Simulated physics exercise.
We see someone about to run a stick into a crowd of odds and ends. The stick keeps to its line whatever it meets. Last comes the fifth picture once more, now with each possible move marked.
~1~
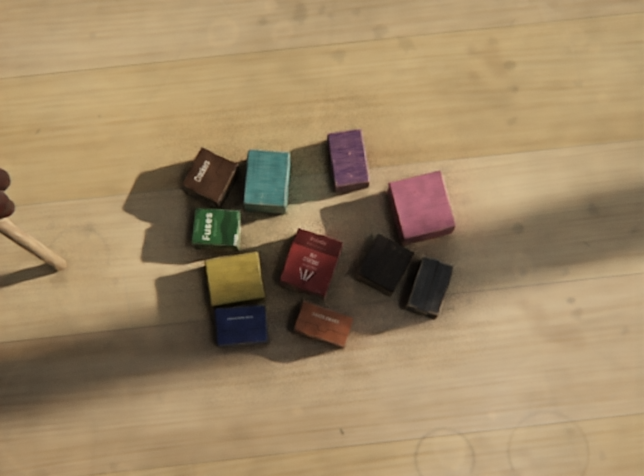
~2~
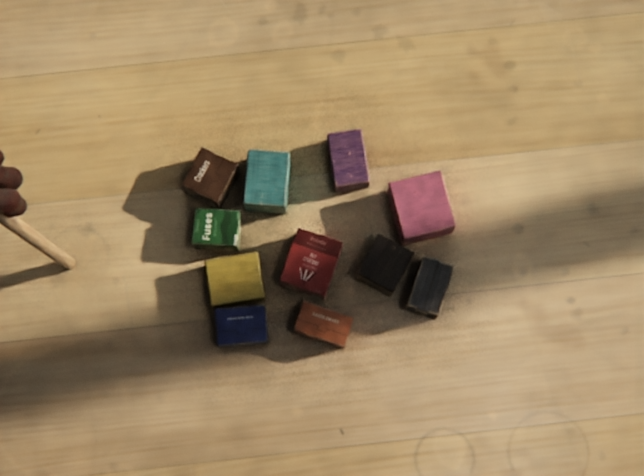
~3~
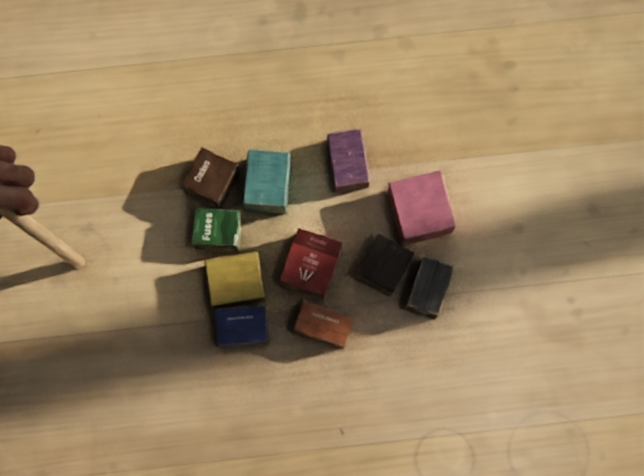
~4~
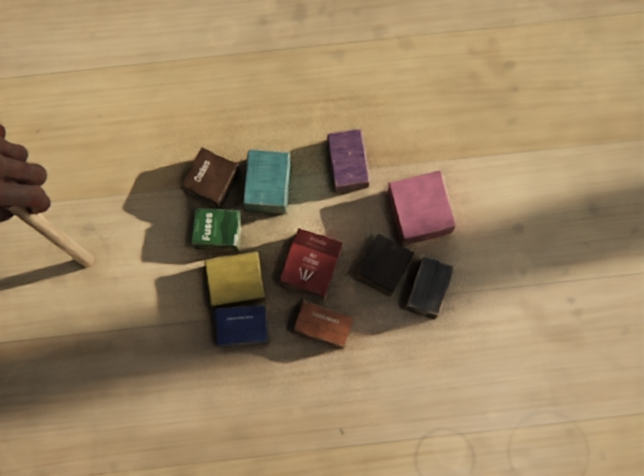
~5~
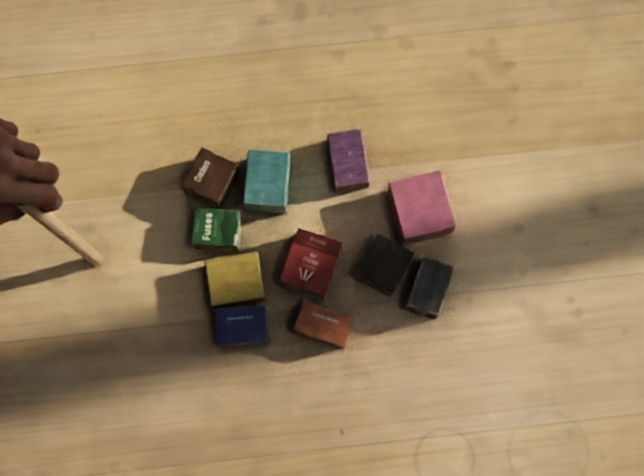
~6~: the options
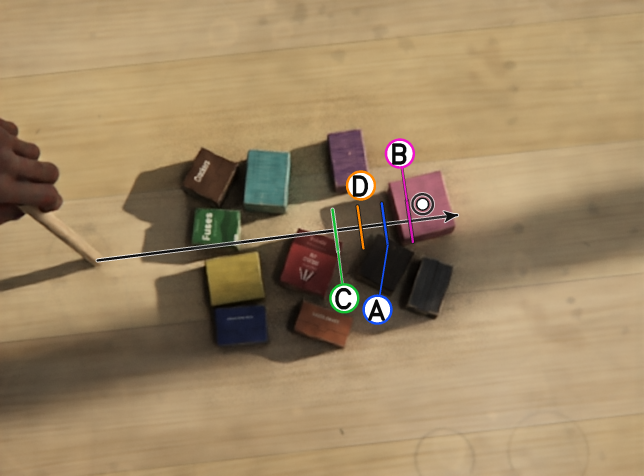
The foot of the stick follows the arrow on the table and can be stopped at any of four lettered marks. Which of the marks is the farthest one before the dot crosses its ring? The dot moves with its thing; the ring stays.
Stop at A.
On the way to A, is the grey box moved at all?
No.
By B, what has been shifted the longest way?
The green box has gone farthest.
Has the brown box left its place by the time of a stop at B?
By then, no.
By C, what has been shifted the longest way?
It is the green box.
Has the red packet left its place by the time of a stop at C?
Yes.
On the marked copy, A at (385, 224); B at (410, 221); C at (335, 230); D at (360, 227); the arrow from (97, 260) to (457, 215); the white dot at (423, 204).
With A. Early on, foot of the stick (201, 248); green box (226, 227).
Further on, foot of the stick (303, 235); green box (296, 202); turquoise block (296, 157).
At the end, foot of the stick (385, 225); green box (299, 202); turquoise block (296, 155); the dot is still in its ring.
As for the rest, B shifts the dotted thing to (441, 201); C keeps the dot in but is short; D keeps the dot in but is short.
